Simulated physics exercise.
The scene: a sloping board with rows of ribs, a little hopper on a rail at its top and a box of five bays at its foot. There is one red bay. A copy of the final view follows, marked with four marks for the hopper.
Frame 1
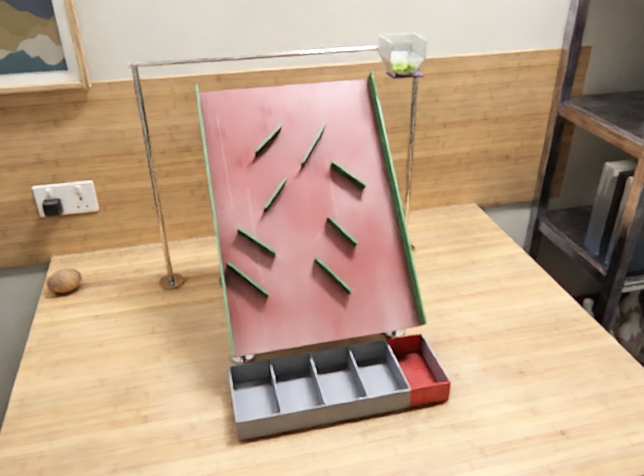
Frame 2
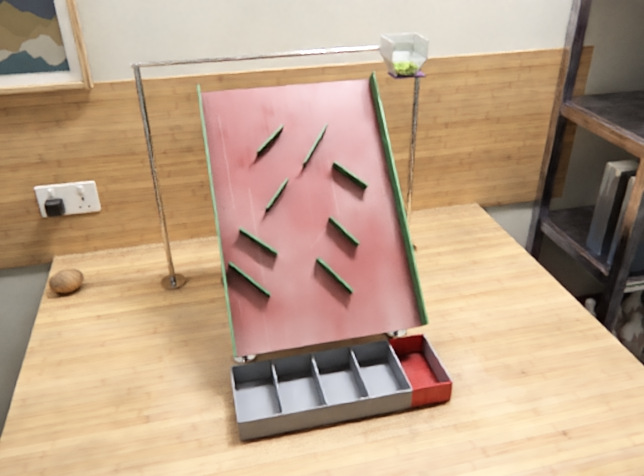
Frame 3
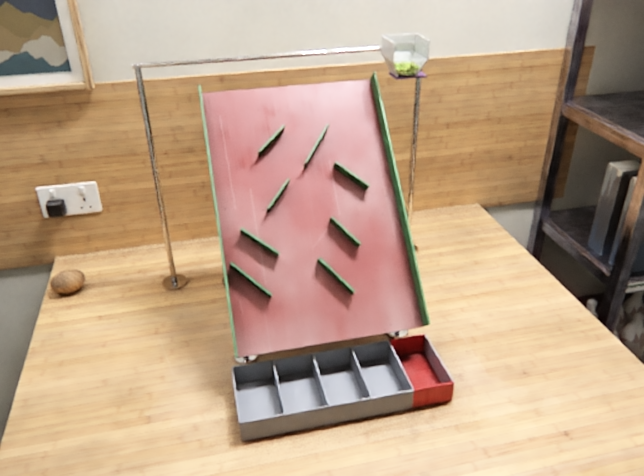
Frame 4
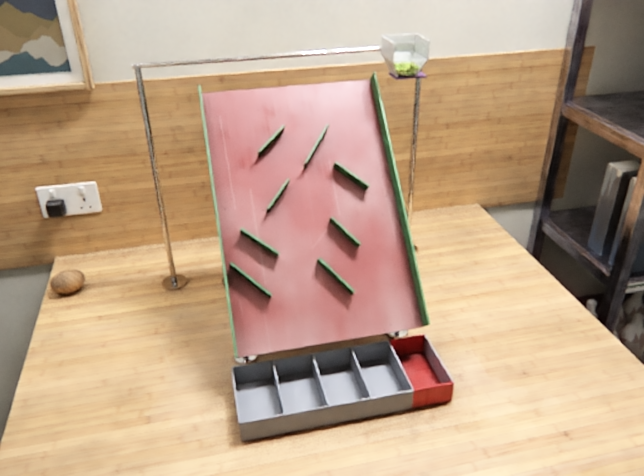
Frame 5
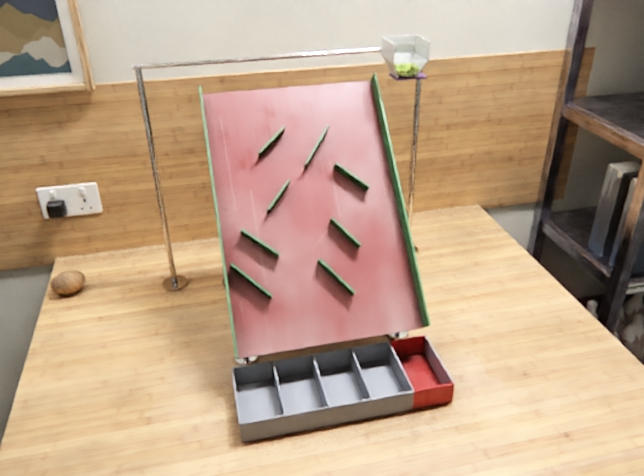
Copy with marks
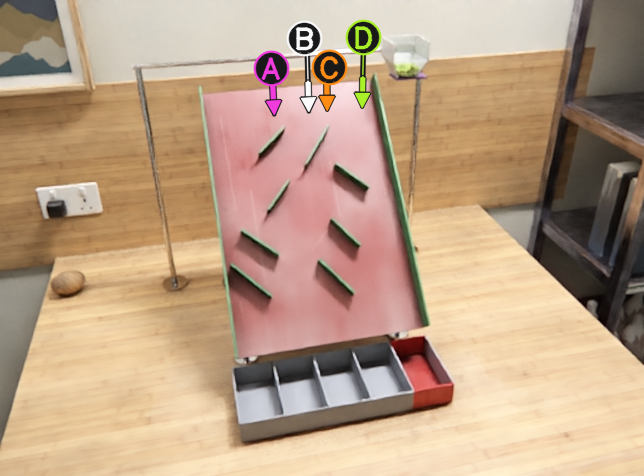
Sloping red board with green ribs standing above a box of grey bays and one red bay, with almost nothing moving.
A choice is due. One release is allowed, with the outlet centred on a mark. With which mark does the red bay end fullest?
The answer is mark D.
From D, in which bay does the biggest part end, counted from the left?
It is the fifth one.
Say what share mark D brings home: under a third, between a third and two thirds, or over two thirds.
Over two thirds.
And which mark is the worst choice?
A.
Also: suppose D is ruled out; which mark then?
That would be C.
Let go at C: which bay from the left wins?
The fifth from the left.
On the marked copy, mark A meets the board at (274, 109); mark B meets the board at (308, 106); mark C meets the board at (327, 105); mark D meets the board at (362, 102).
With A, just a few in the red bay, almost all in other bays, about a tenth outside the box.
With B, roughly a quarter in the red bay, roughly two thirds in other bays, about a tenth outside the box.
With C, roughly two thirds in the red bay, roughly a quarter in other bays, about a tenth outside the box.
With D, the larger part in the red bay, just a few in other bays, about a tenth outside the box.
